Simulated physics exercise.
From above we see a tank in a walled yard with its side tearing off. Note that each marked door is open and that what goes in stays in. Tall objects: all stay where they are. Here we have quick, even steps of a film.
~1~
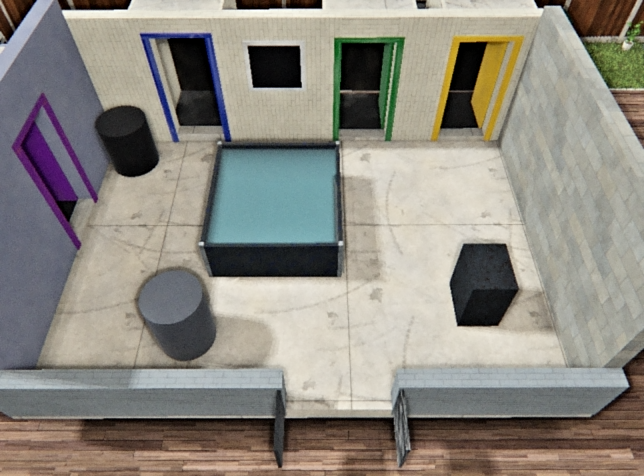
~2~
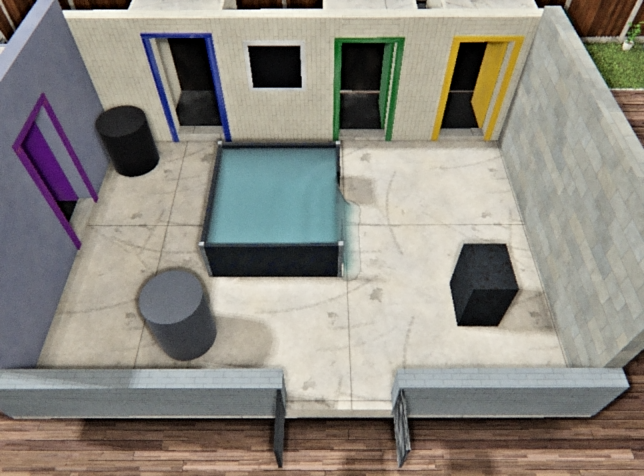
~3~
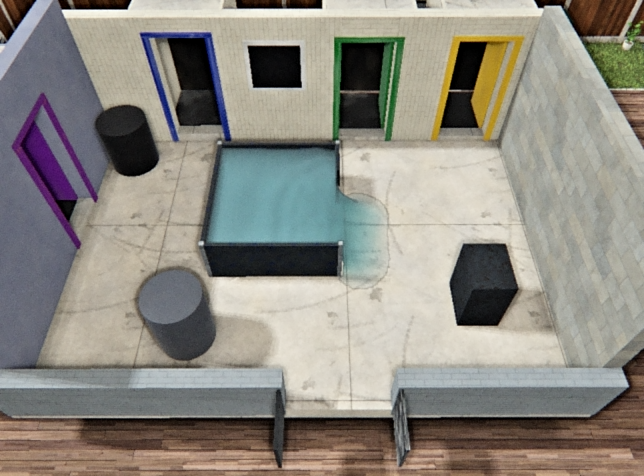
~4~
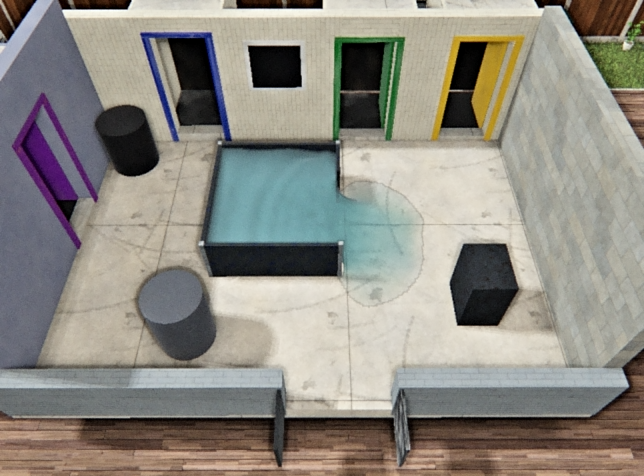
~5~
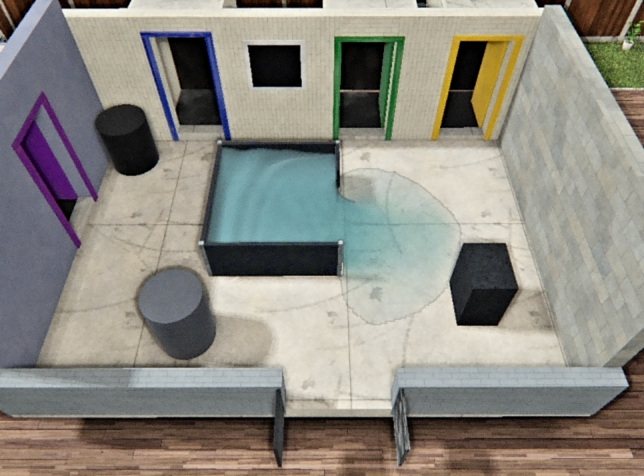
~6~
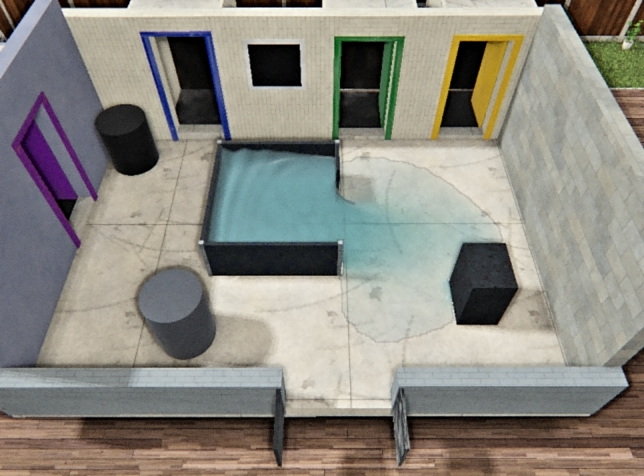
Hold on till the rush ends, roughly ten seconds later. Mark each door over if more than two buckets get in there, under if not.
Purple door - under; blue door - under; green door - under; yellow door - over.
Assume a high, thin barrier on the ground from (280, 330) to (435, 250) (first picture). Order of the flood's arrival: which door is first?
I say the one in yellow.
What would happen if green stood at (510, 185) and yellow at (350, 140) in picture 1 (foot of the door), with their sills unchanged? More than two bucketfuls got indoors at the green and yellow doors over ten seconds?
Well, the green one crosses the threshold, while the yellow one stays short of the threshold.
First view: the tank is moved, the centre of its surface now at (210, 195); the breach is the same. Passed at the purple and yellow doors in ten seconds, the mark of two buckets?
Checking both: Purple door remains within limits, yellow door surpasses the limit.
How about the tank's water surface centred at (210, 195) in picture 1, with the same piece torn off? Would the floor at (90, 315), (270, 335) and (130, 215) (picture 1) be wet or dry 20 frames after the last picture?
As listed: Untouched, untouched, untouched.
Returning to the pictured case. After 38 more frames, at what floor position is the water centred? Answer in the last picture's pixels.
My pick is pixel (373, 248).
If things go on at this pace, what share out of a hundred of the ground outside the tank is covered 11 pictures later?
Some 40 in a hundred.
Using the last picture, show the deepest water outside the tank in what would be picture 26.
Somewhere around pixel (572, 376).
A moment on, water covers 35 % of the floor; the purple door not reached, the blue door not reached, the green door not reached, the yellow door wet at the sill, nothing in.
Next, water covers 40 % of the floor; the purple door not reached, the blue door not reached, the green door wet at the sill, nothing in, the yellow door under two buckets in.
Then, water covers 55 % of the floor; the purple door not reached, the blue door not reached, the green door wet at the sill, nothing in, the yellow door far over two buckets in.
Later, water covers 80 % of the floor; the purple door not reached, the blue door wet at the sill, nothing in, the green door wet at the sill, nothing in, the yellow door far over two buckets in.
In the end, water covers 95 % of the floor; the purple door wet at the sill, nothing in, the blue door wet at the sill, nothing in, the green door wet at the sill, nothing in, the yellow door far over two buckets in.
